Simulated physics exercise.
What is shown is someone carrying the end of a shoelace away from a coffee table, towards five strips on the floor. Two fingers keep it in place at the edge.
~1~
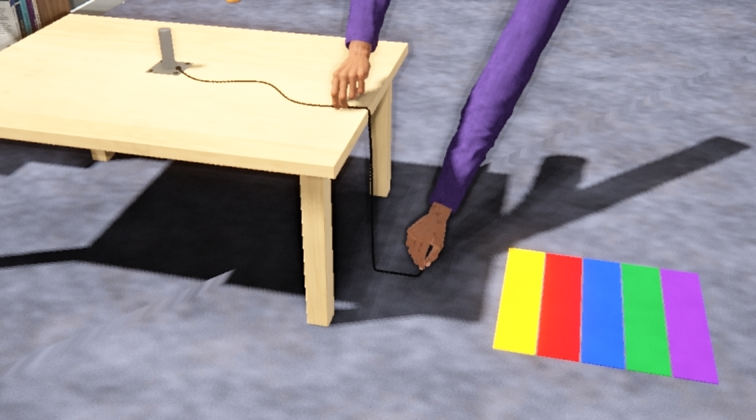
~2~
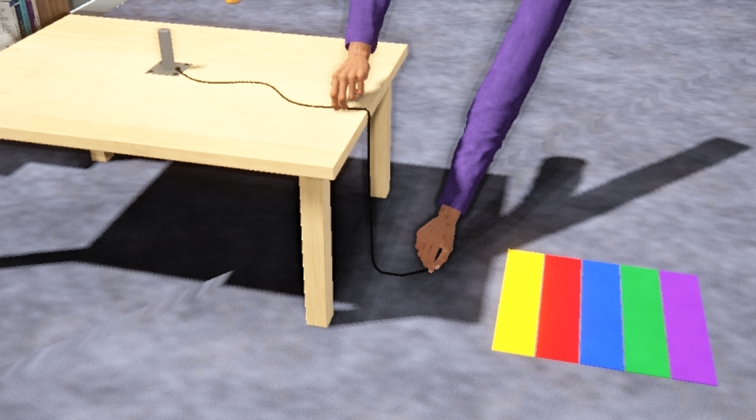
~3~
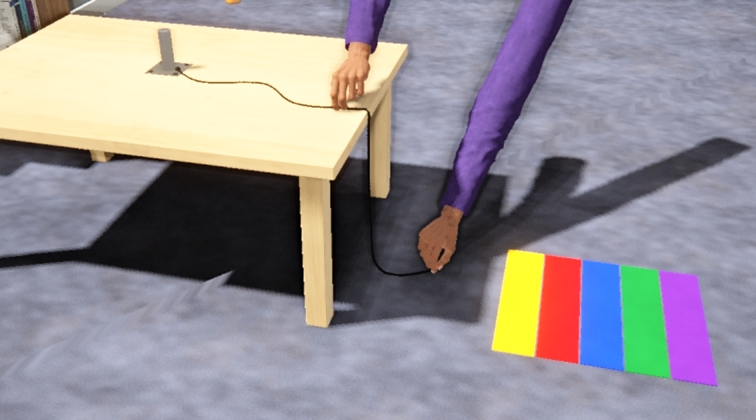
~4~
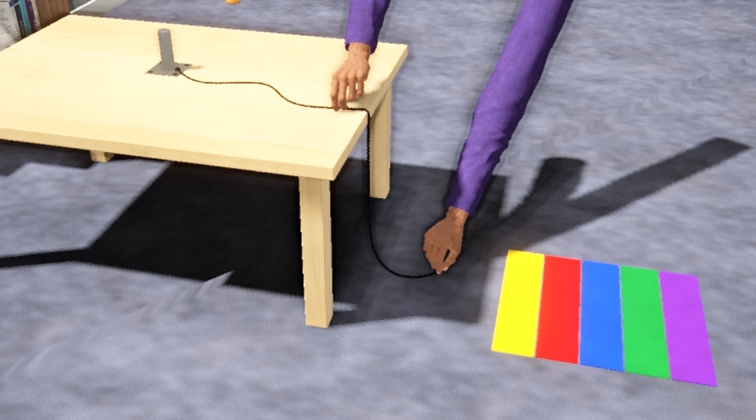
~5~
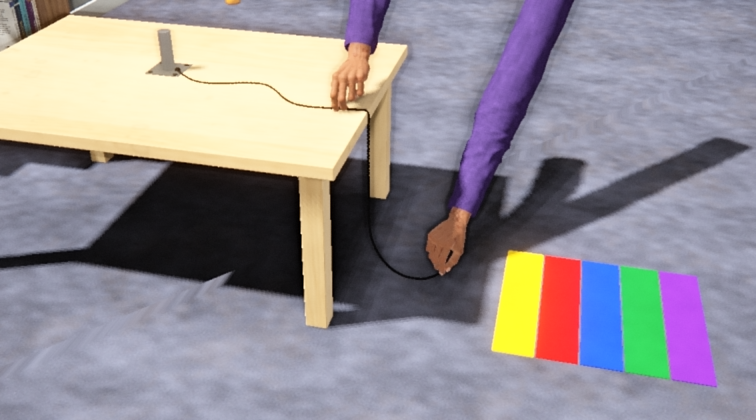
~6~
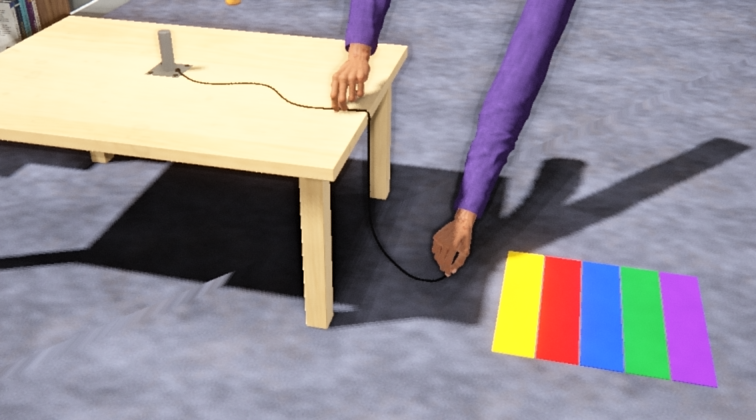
A brown hand in a purple sleeve draws the end of a thin black cord slowly rightward, a short way, just above a grey floor beside a pale wooden table, seen from above at an angle. A second hand pins the cord at the table's edge, left of yellow, red, blue, green and purple strips. The hanging cord swings into a smoother curve while the camera stays still.
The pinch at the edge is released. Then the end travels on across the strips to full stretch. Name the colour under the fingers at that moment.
Red.
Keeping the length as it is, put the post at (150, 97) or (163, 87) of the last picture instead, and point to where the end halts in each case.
Roughly (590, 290) and (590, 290).
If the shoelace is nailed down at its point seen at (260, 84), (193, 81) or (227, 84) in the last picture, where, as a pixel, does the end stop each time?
It comes to rest around (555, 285), (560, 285) and (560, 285) respectively.
Soon after, end near (485, 276); short of the strips.
Then, end near (537, 284); over yellow.
At full stretch, end near (567, 288); over red. It halts on the red strip.
